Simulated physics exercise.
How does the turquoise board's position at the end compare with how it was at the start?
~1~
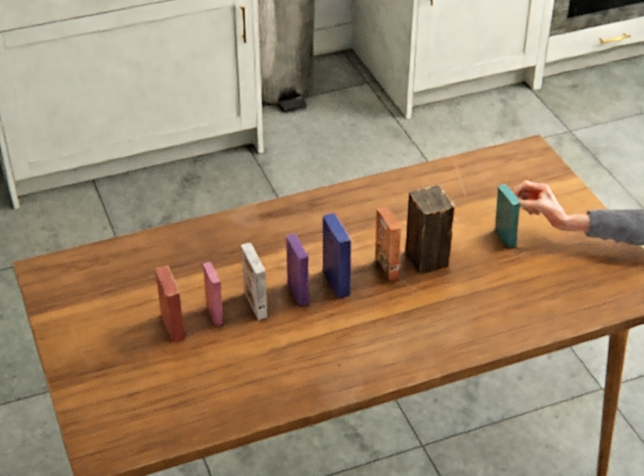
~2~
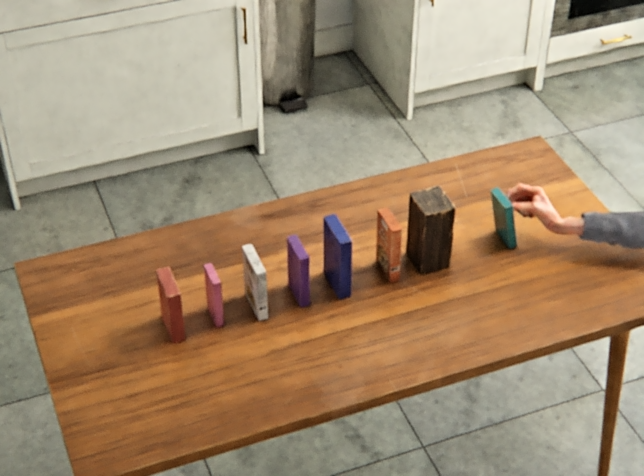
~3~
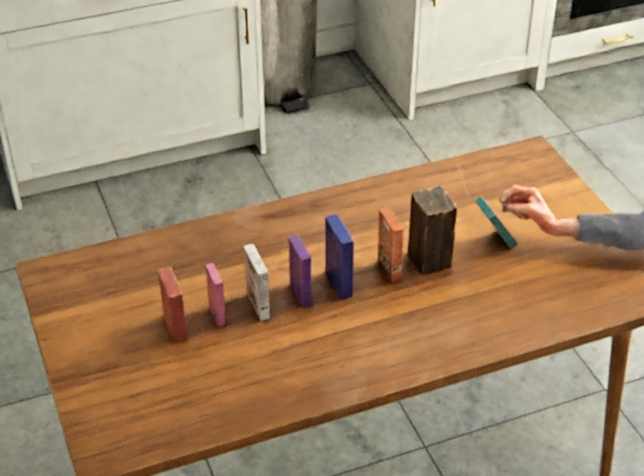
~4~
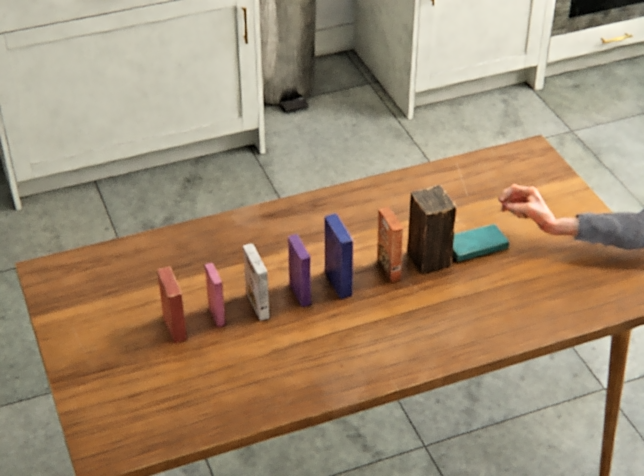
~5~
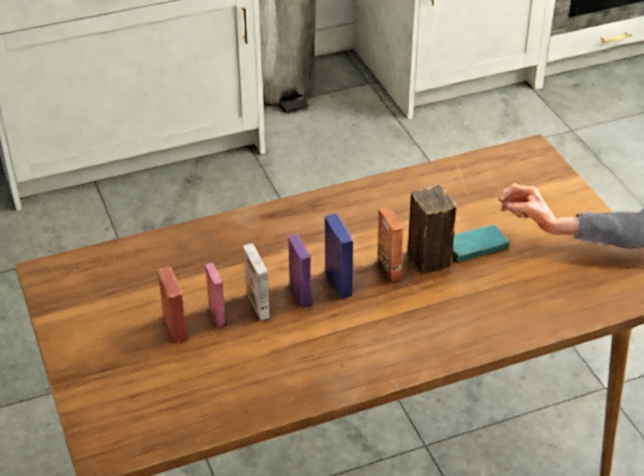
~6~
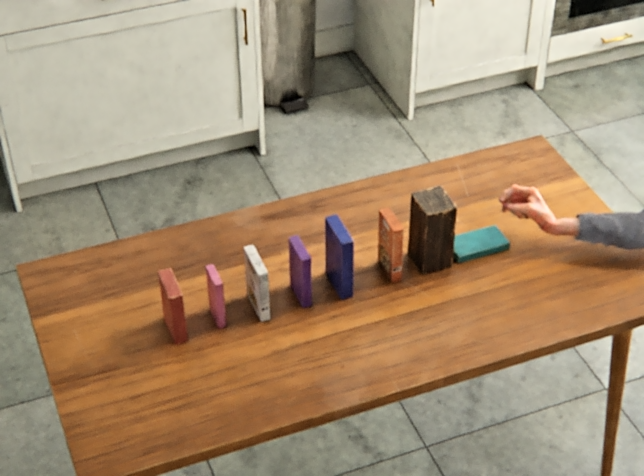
At the start the turquoise board was standing upright by the hand, but by the end it was lying on its side on the table next to the dark block.
